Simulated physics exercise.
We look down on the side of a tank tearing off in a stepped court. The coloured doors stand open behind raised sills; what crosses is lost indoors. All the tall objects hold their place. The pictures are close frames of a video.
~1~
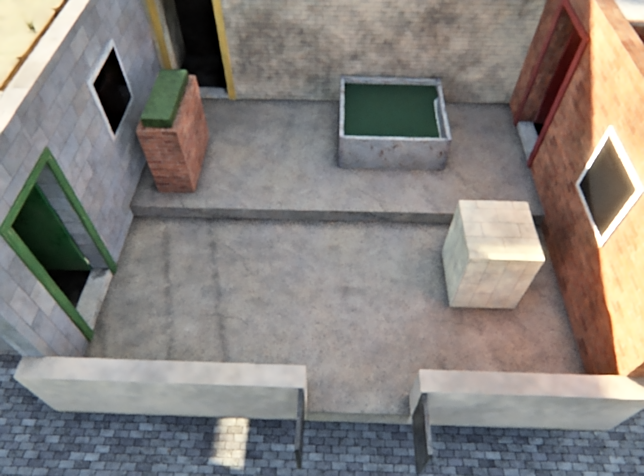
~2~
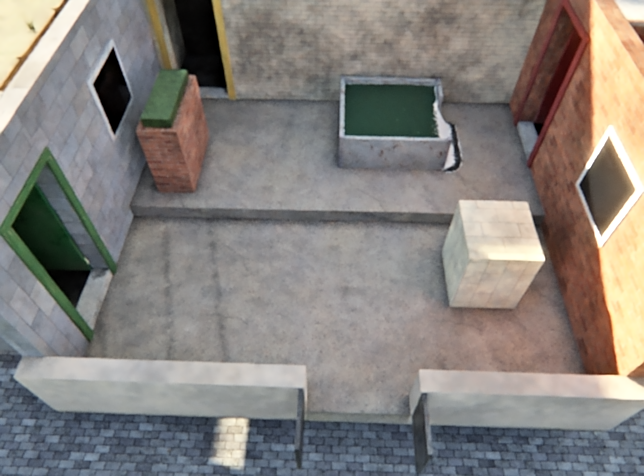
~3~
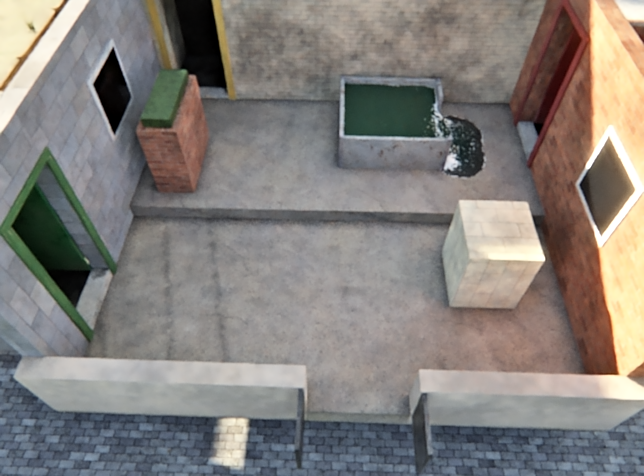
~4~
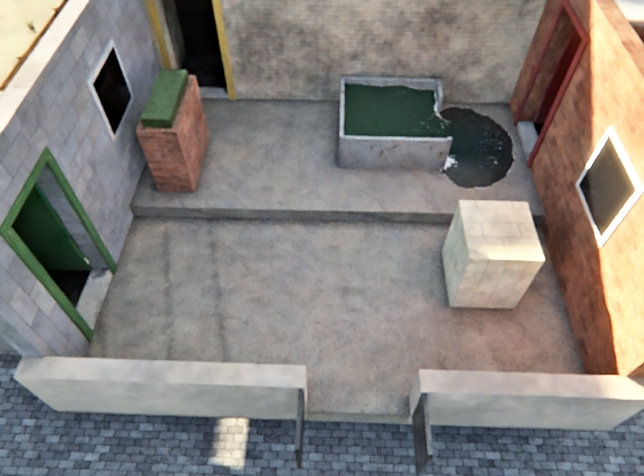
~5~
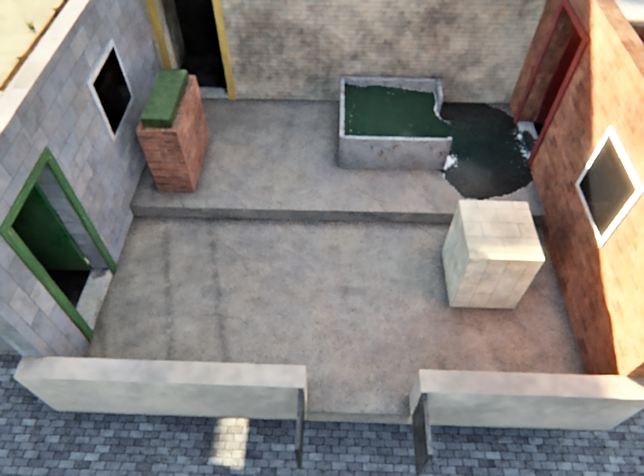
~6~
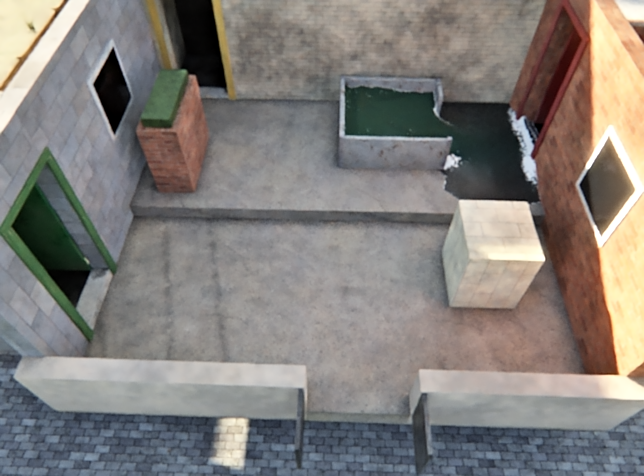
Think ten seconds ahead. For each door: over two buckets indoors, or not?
One by one: The red door floods; the green door holds within the limit; the yellow door holds within the limit.
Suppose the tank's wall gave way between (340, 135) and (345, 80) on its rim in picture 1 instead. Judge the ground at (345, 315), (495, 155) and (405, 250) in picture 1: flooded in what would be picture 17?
In that order: Not flooded, no water, no water.
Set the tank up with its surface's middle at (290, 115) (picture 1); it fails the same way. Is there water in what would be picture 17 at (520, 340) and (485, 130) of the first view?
As listed: Dry, covered.
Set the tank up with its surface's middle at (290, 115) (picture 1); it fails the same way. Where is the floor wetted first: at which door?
The door marked red.
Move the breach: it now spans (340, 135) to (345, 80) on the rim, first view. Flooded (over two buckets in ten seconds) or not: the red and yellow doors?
Then: The red one holds, the yellow one passes that mark.
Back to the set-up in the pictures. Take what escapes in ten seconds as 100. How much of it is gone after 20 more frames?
Some 85 per cent.
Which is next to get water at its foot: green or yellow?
The yellow one.
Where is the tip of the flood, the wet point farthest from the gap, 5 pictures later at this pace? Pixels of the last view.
Around (553, 271).
A moment on, water covers 15 % of the floor; the red door over two buckets in, the green door not reached, the yellow door not reached.
Next, water covers 20 % of the floor; the red door far over two buckets in, the green door not reached, the yellow door not reached.
Then, water covers 30 % of the floor; the red door far over two buckets in, the green door not reached, the yellow door not reached.
Later, water covers 55 % of the floor; the red door far over two buckets in, the green door not reached, the yellow door wet at the sill, nothing in.
In the end, water covers 75 % of the floor; the red door far over two buckets in, the green door wet at the sill, nothing in, the yellow door wet at the sill, nothing in.
